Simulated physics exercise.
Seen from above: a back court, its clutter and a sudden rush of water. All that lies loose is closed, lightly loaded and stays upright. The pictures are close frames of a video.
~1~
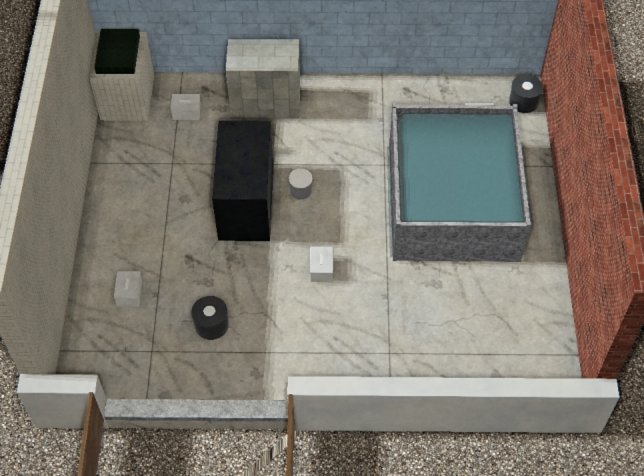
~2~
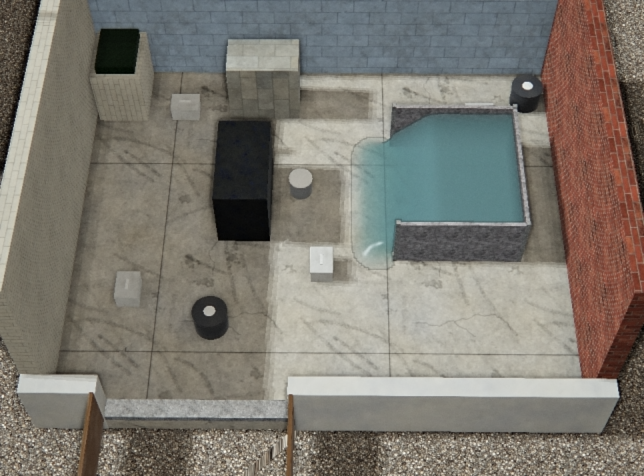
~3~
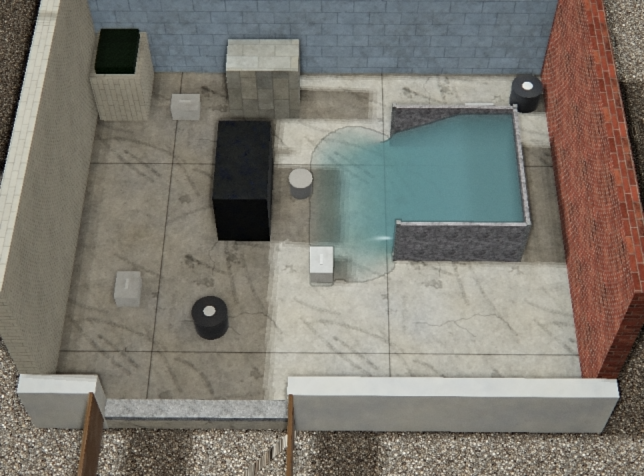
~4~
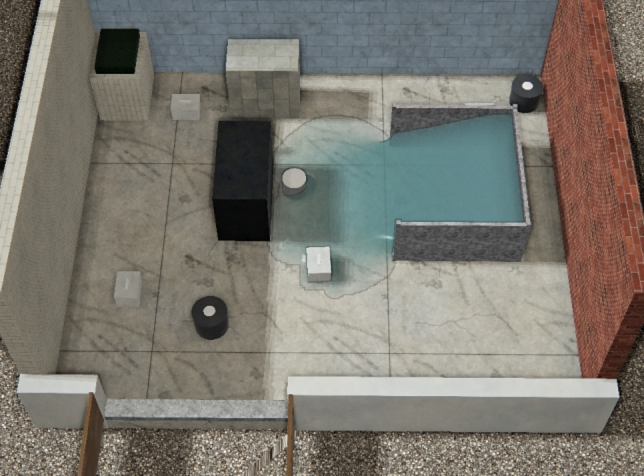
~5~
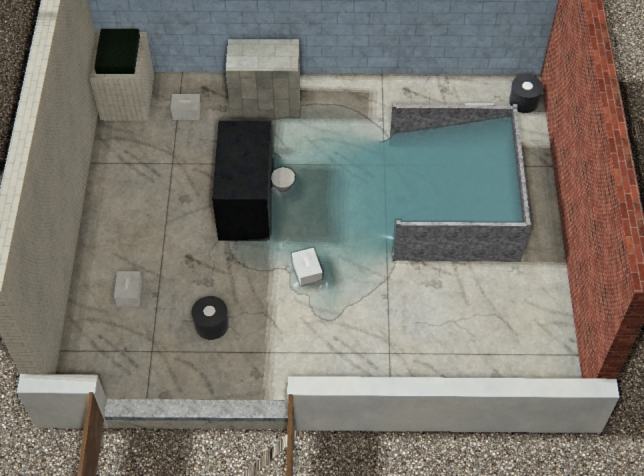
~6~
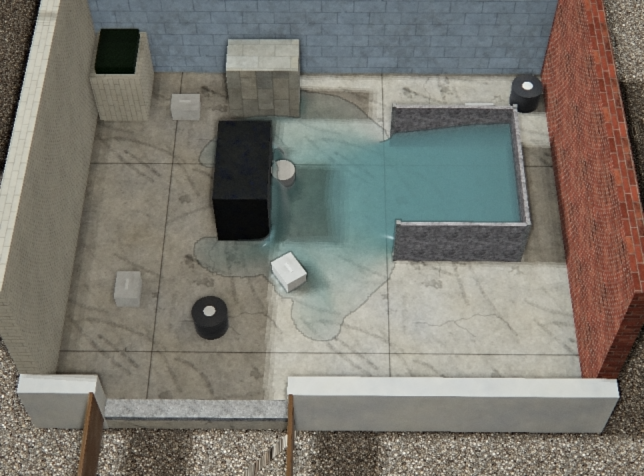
Water burst through the left side of a raised stone pool and spread across the paved court to a black block, then nudged a round grey pail leftward and turned and pushed a white box down-left.
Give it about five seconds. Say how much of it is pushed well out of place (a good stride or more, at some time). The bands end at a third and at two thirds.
That comes to at least two thirds.
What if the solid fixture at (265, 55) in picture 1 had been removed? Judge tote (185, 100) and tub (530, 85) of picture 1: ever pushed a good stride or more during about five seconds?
In that order: That far or more, not that far.
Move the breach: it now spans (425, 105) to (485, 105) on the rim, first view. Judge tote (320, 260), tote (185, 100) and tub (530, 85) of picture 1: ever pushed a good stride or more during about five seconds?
One after the other: Not that far, under that, pushed that far.
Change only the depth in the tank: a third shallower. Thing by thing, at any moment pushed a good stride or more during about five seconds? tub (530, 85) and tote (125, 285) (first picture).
One after the other: Less than that, less than that.
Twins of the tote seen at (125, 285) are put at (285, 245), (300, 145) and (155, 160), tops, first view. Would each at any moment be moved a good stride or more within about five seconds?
One after the other: That far or more, that far or more, that far or more.
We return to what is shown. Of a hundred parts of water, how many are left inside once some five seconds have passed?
Roughly 78 per cent.
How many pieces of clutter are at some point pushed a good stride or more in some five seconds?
It comes to 6.
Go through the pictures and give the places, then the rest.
In the first frame, a tote at (322, 260), on the bottom; a pail at (301, 178), on the bottom; 0 of 7 have shifted.
In the second frame, a tote at (322, 260), on the bottom; a pail at (301, 178) rests on the ground; 0 of 7 have shifted.
In the third frame, a tote at (322, 260), on the bottom; a pail at (301, 178), on the bottom; 0 of 7 have shifted.
In the fourth frame, a tote at (319, 260) rests on the ground, close to its start; a pail at (294, 178) rests on the ground, close to its start; 1 of 7 have shifted.
In the fifth frame, a tote at (307, 263) rests on the ground, close to its start; a pail at (283, 177) rests on the ground, close to its start; 2 of 7 have shifted.
In the sixth frame, a tote at (289, 268), on the bottom, a stride from its start; a pail at (283, 169), afloat, close to its start; 2 of 7 have shifted.
A moment on, 1 of 7 are well off their spots; 1 afloat.
Next, 4 of 7 are well off their spots; 1 afloat.
Later, 3 of 7 are well off their spots; 3 afloat.
In the end, 6 of 7 are well off their spots, and 6 have been at some point; 2 afloat.
